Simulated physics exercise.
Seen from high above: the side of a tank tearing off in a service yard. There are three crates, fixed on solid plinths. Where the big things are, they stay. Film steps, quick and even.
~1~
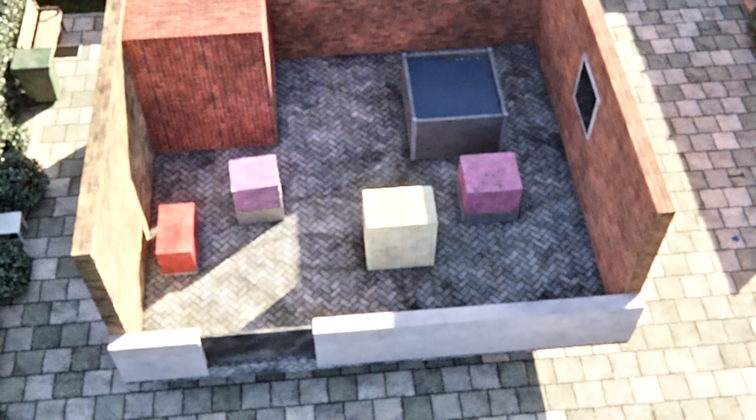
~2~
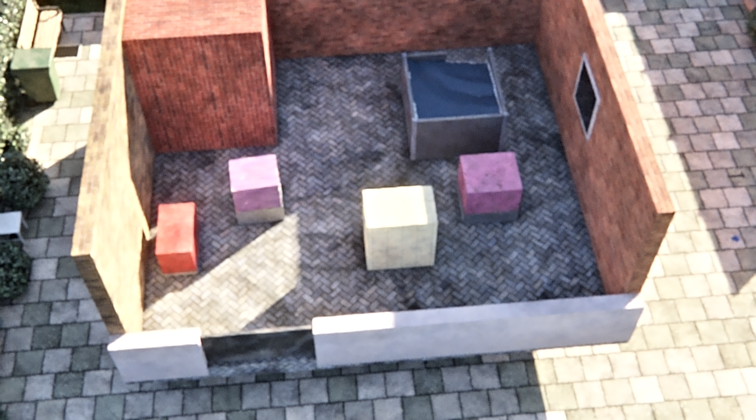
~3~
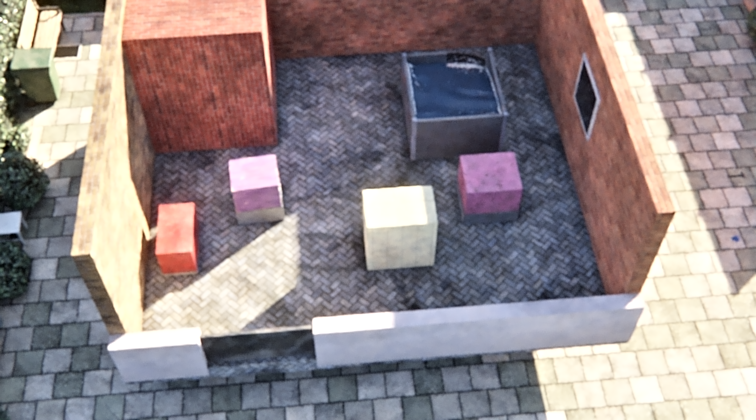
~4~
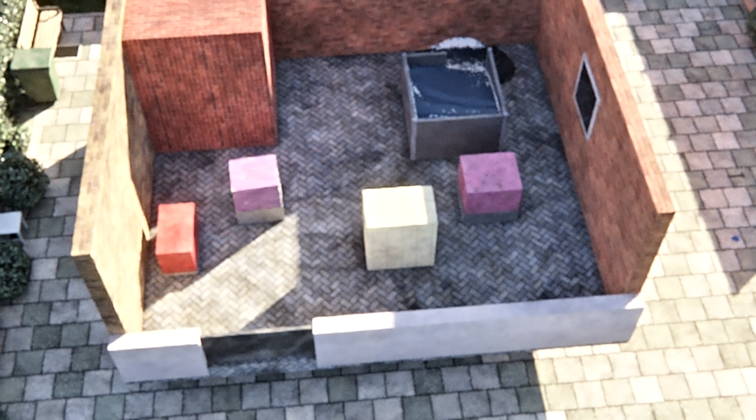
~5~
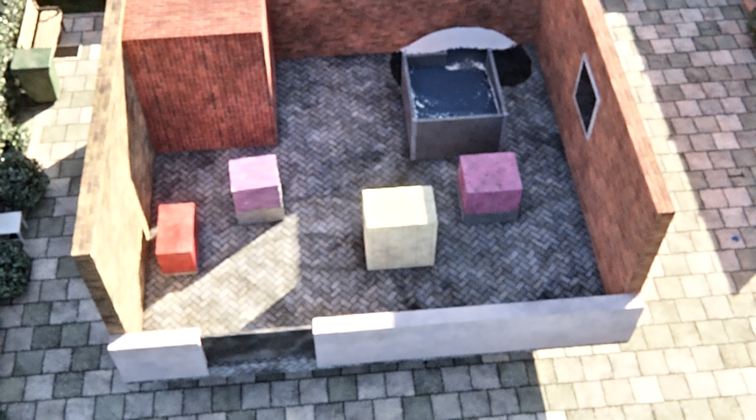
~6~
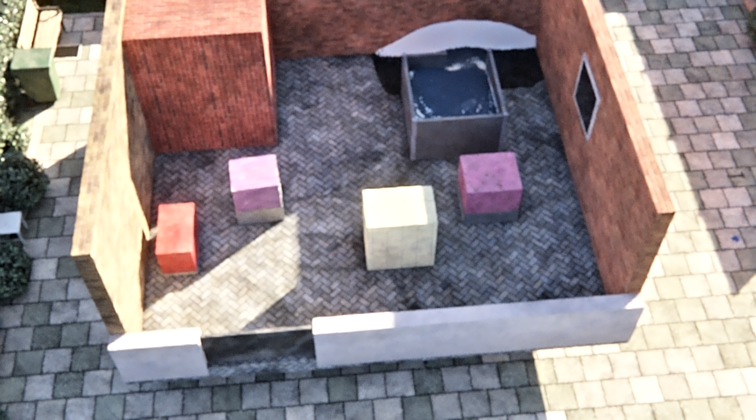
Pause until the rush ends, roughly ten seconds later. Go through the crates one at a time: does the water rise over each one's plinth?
One at a time: The purple crate - water stays below; the red crate - water gets over; the pink crate - water stays below.
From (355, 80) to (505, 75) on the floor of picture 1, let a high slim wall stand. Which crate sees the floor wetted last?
I'd go with the red one.
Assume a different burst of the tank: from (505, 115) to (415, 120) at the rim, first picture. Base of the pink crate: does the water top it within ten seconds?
I'd say the pink crate gets flooded.
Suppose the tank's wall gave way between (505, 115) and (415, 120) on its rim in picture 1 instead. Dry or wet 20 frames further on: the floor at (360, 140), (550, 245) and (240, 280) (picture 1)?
Point by point: Unwetted, drenched, drenched.
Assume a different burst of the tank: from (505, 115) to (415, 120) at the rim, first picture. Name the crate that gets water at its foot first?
The pink-painted one.
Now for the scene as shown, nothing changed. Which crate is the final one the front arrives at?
Easy - the red-painted one.
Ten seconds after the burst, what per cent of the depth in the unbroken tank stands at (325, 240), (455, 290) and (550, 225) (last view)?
Respectively 8, 6 and 4 per cent.
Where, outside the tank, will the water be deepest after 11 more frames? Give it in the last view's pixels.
Near (531, 44).
A moment on, water covers 15 % of the floor; the purple crate not reached, the red crate not reached, the pink crate not reached.
Next, water covers 30 % of the floor; the purple crate not reached, the red crate not reached, the pink crate water round its plinth.
Then, water covers 50 % of the floor; the purple crate water round its plinth, the red crate not reached, the pink crate water round its plinth.
Later, water covers 80 % of the floor; the purple crate water round its plinth, the red crate water round its plinth, the pink crate water round its plinth.
In the end, water covers 100 % of the floor; the purple crate stayed above the water, the red crate was topped, the pink crate stayed above the water.
